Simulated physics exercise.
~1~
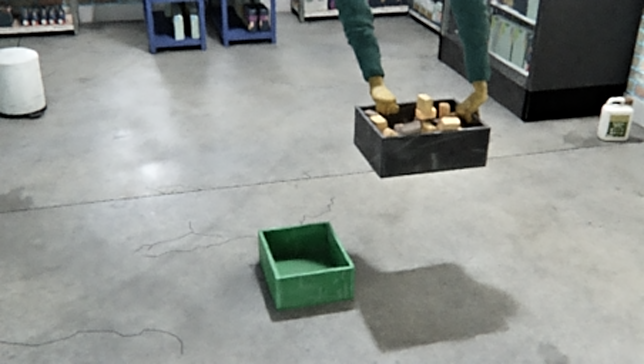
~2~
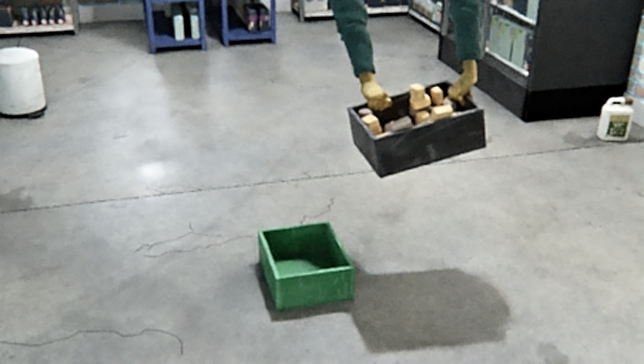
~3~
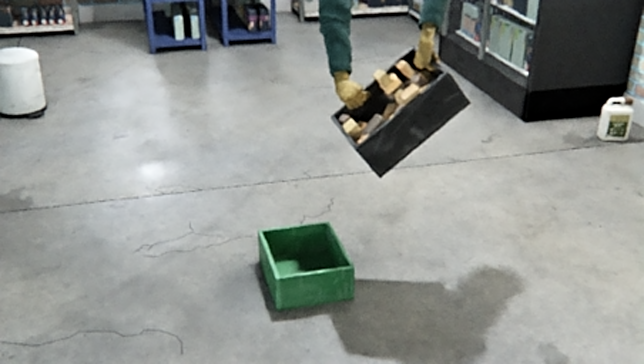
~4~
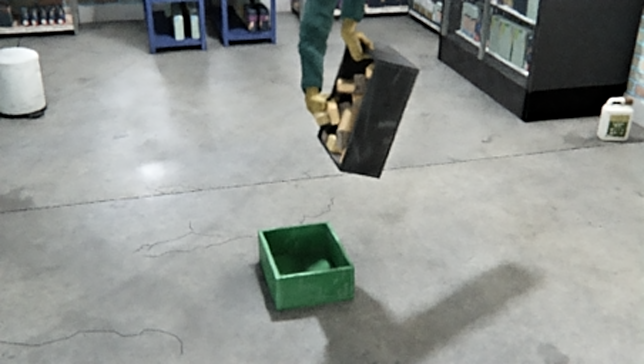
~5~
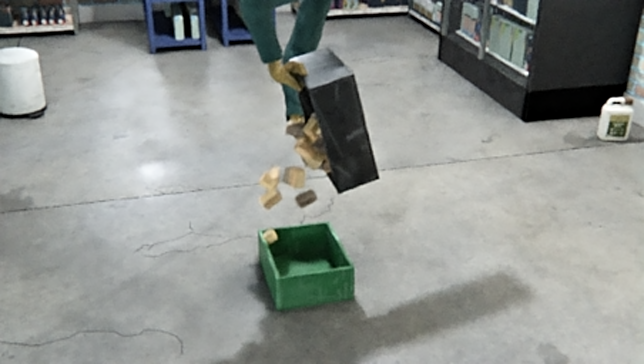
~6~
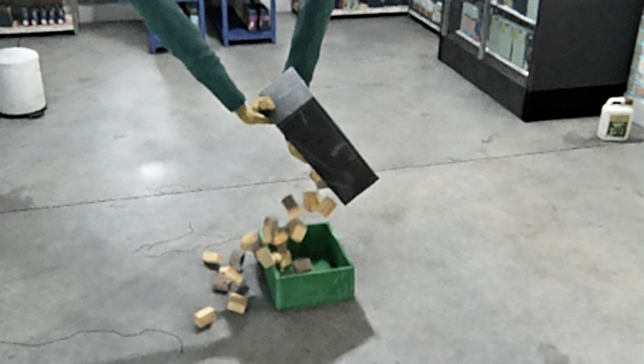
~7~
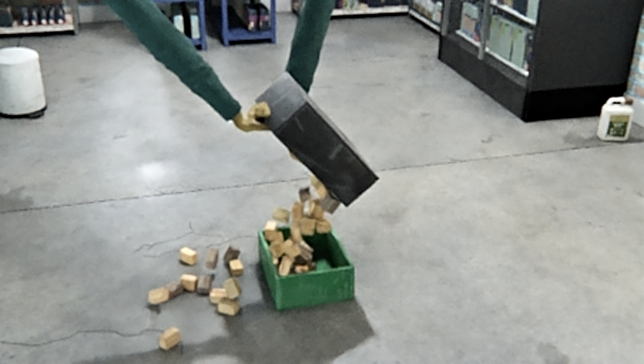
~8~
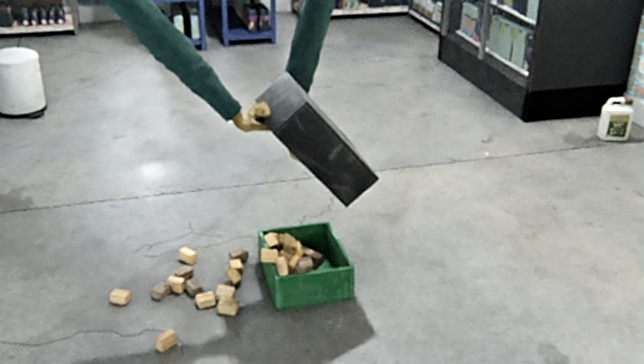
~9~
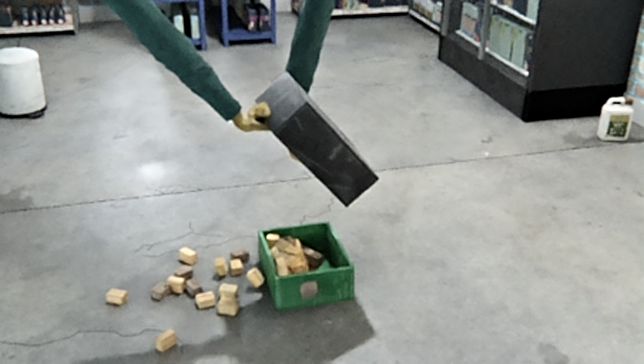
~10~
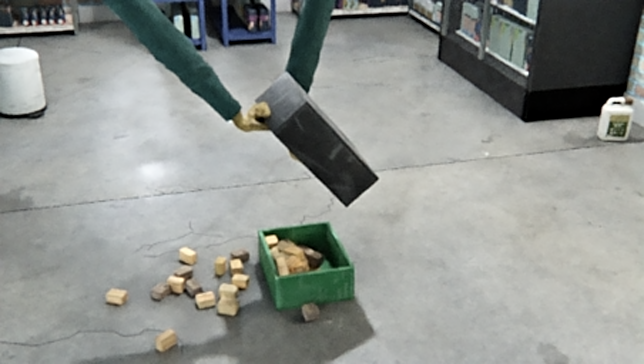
The clip opens on a concrete floor where gloved hands in green sleeves hold a black crate of wooden blocks above and to the right of an empty green carton. The hands tip the crate toward the left, gently at first and then steeply, while it shifts left over the carton. Blocks begin to tumble out, and soon they pour down in a stream, some landing in the carton and others scattering across the floor to its left. The last few drop, with one ending up just in front of the carton. The crate stays tilted in the hands, with a pile of blocks inside the carton and a smaller share lying outside.
